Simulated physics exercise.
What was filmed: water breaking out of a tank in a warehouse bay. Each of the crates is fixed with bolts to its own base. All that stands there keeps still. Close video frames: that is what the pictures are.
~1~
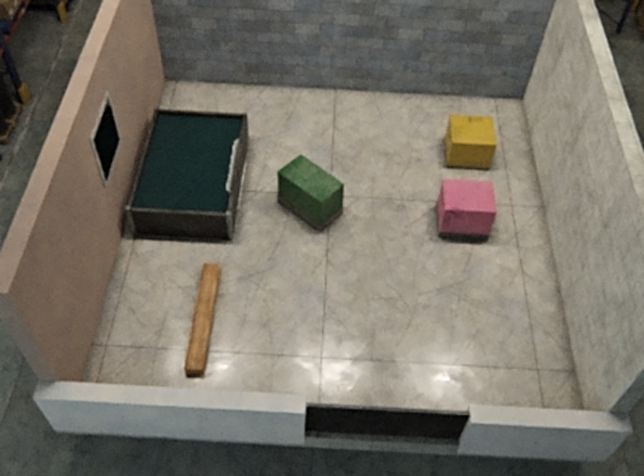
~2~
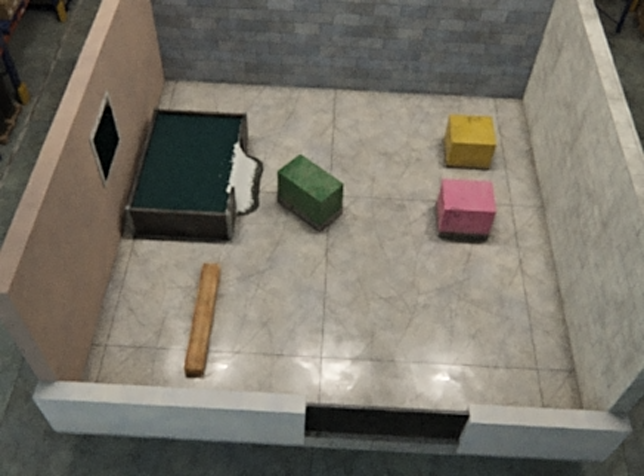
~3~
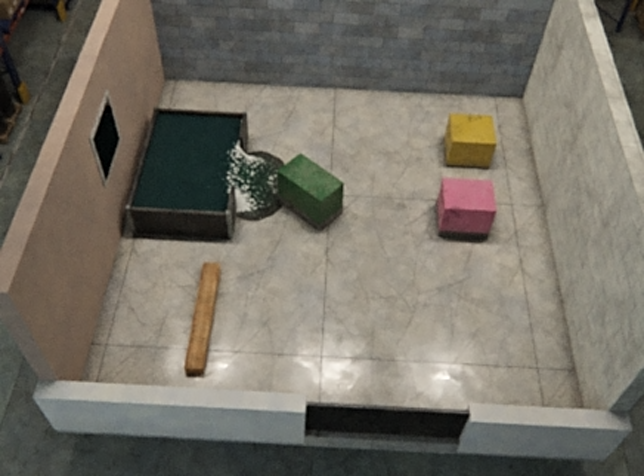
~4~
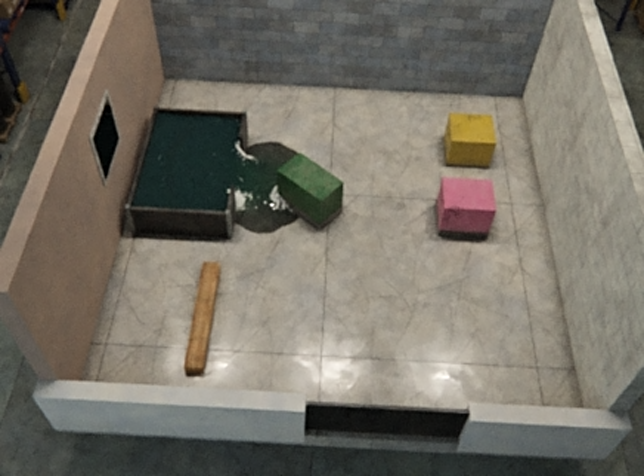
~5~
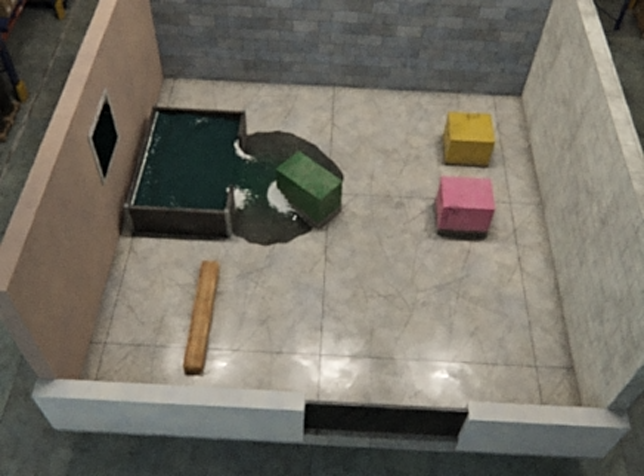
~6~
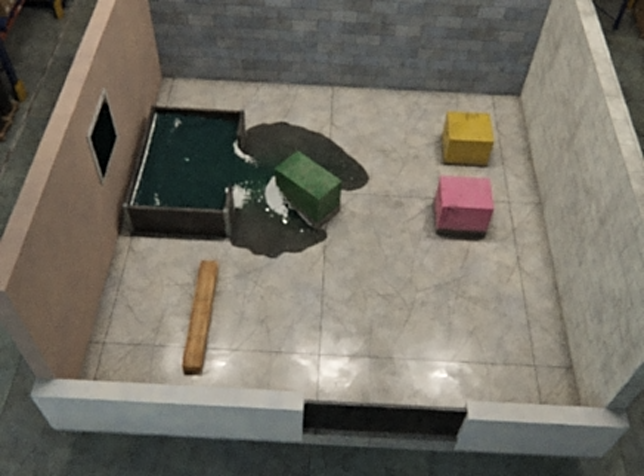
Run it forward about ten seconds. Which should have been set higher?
Result: Yellow crate: Not safe. Green crate: Not safe. Pink crate: Safe.
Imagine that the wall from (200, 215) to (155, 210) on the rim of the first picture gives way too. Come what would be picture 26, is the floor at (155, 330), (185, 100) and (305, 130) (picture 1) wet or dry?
Order as asked: Swamped, untouched, untouched.
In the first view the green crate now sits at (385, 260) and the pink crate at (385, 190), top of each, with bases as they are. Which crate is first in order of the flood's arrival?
I would point to the crate marked pink.
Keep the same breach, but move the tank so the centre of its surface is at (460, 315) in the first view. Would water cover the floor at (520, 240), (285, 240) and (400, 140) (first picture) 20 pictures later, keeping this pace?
Submerged, untouched, untouched.
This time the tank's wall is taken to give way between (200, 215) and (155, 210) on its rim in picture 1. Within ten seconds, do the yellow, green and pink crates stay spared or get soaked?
Result: Yellow crate is not reached; green crate is not reached; pink crate is not reached.
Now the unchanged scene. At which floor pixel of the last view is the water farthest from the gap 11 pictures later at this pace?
I'd say at around (489, 105).
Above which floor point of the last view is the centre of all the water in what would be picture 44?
Somewhere around (347, 201) in the last view.
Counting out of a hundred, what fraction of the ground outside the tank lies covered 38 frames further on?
I'd put it at roughly 70 per cent.
A moment on, water covers 20 % of the floor; the yellow crate water round its plinth, the green crate water round its plinth, the pink crate not reached.
Next, water covers 40 % of the floor; the yellow crate water round its plinth, the green crate water round its plinth, the pink crate water round its plinth.
Then, water covers 50 % of the floor; the yellow crate water round its plinth, the green crate water round its plinth, the pink crate water round its plinth.
Later, water covers 70 % of the floor; the yellow crate water round its plinth, the green crate water round its plinth, the pink crate water round its plinth.
In the end, water covers 90 % of the floor; the yellow crate was topped, the green crate was topped, the pink crate stayed above the water.
